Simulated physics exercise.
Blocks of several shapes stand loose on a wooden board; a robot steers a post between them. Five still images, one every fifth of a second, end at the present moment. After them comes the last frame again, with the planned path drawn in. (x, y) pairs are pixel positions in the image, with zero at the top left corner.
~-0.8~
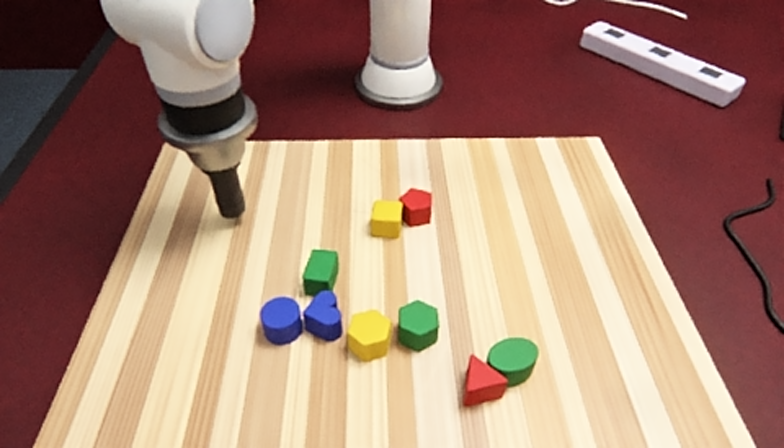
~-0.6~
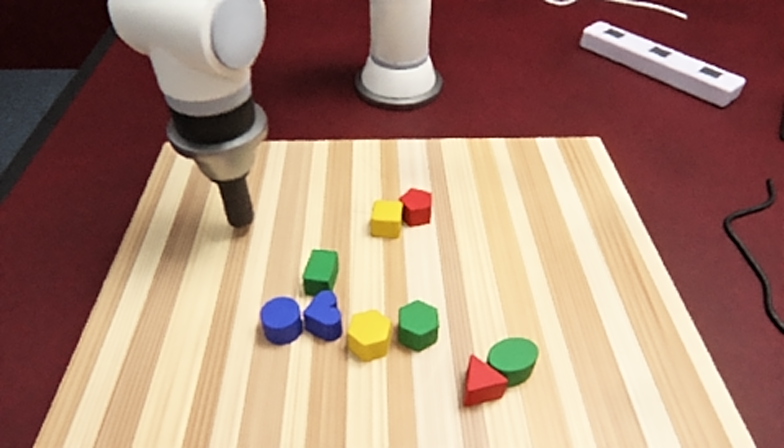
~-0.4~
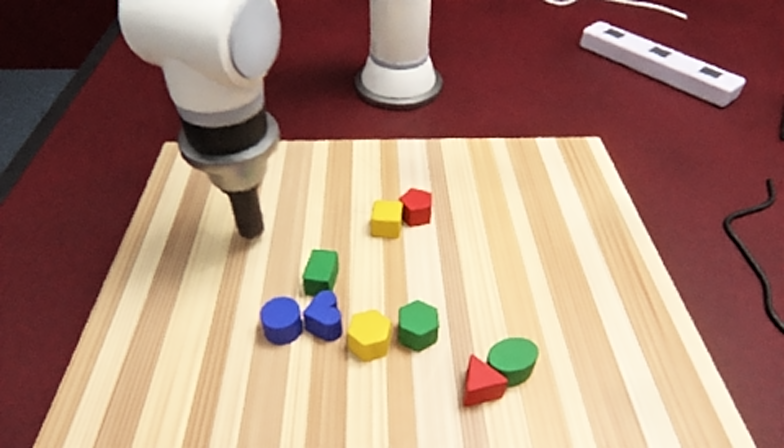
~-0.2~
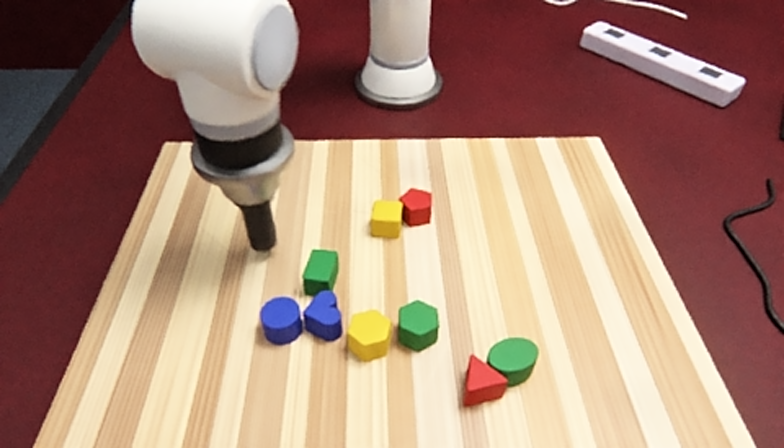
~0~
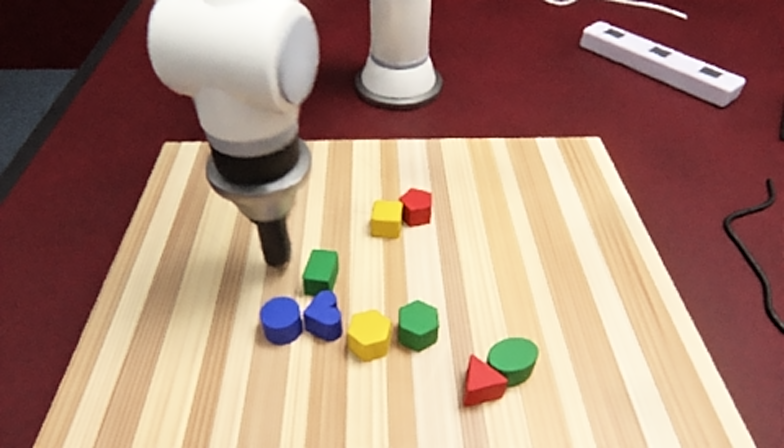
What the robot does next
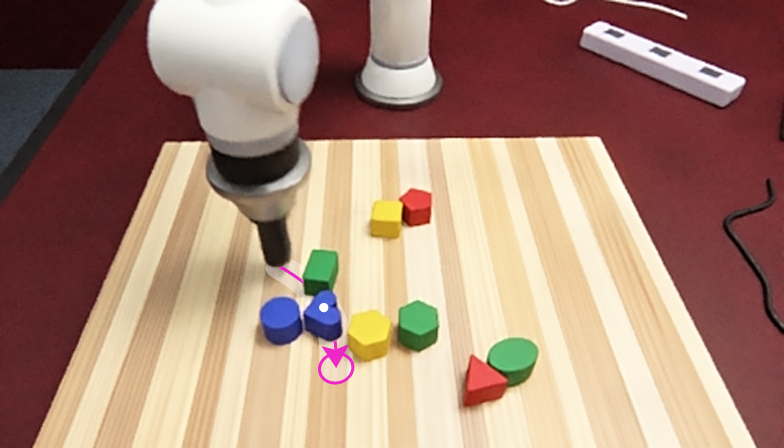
A white robot arm with a dark post starts over the upper left of a striped wooden board, where red, yellow, green and blue blocks sit. The post moves steadily down and to the right, coming close to the green rectangular block and the blue cylinder, while every block stays still.
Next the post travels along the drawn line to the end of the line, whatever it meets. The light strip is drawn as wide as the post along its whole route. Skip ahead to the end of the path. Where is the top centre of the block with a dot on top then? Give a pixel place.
The centre of its top will be at (317, 379).
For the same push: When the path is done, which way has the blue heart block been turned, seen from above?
It rotates clockwise.
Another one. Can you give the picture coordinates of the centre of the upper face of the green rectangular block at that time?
I expect it at (345, 271).
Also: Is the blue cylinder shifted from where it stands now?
No - that is not the case.
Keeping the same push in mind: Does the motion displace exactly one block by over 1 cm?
The answer is no.
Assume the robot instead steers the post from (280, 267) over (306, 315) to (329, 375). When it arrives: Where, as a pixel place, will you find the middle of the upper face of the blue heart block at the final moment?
I think it will end close to (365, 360).
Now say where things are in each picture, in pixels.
The first picture shows tip of the post (233, 211), middles of tops, blue cylinder (280, 311), green rectangular block (320, 264), blue heart block (324, 308), yellow six-sided block (370, 326).
The second picture shows post (241, 219), nothing pushed.
The third picture shows post (252, 230), nothing pushed.
The fourth picture shows post (264, 243), nothing pushed.
The fifth picture shows post (278, 258), blue cylinder (280, 311), green rectangular block (320, 264), blue heart block (324, 308), yellow six-sided block (370, 326).
The line goes from (280, 267) by way of (312, 290) and (332, 324) to (336, 368); the dot is on the blue heart block.
The first path, step by step. One third of the way, post (311, 281); green rectangular block (340, 270), turned 25° anticlockwise.
Two thirds of the way, post (331, 315); green rectangular block (345, 271), turned 35° anticlockwise; blue heart block (327, 337), turned 35° clockwise.
At the end, post (335, 359); blue cylinder unmoved; green rectangular block (345, 271), turned 35° anticlockwise; blue heart block (317, 379), turned 85° clockwise; yellow six-sided block (372, 328), turned 10° anticlockwise.
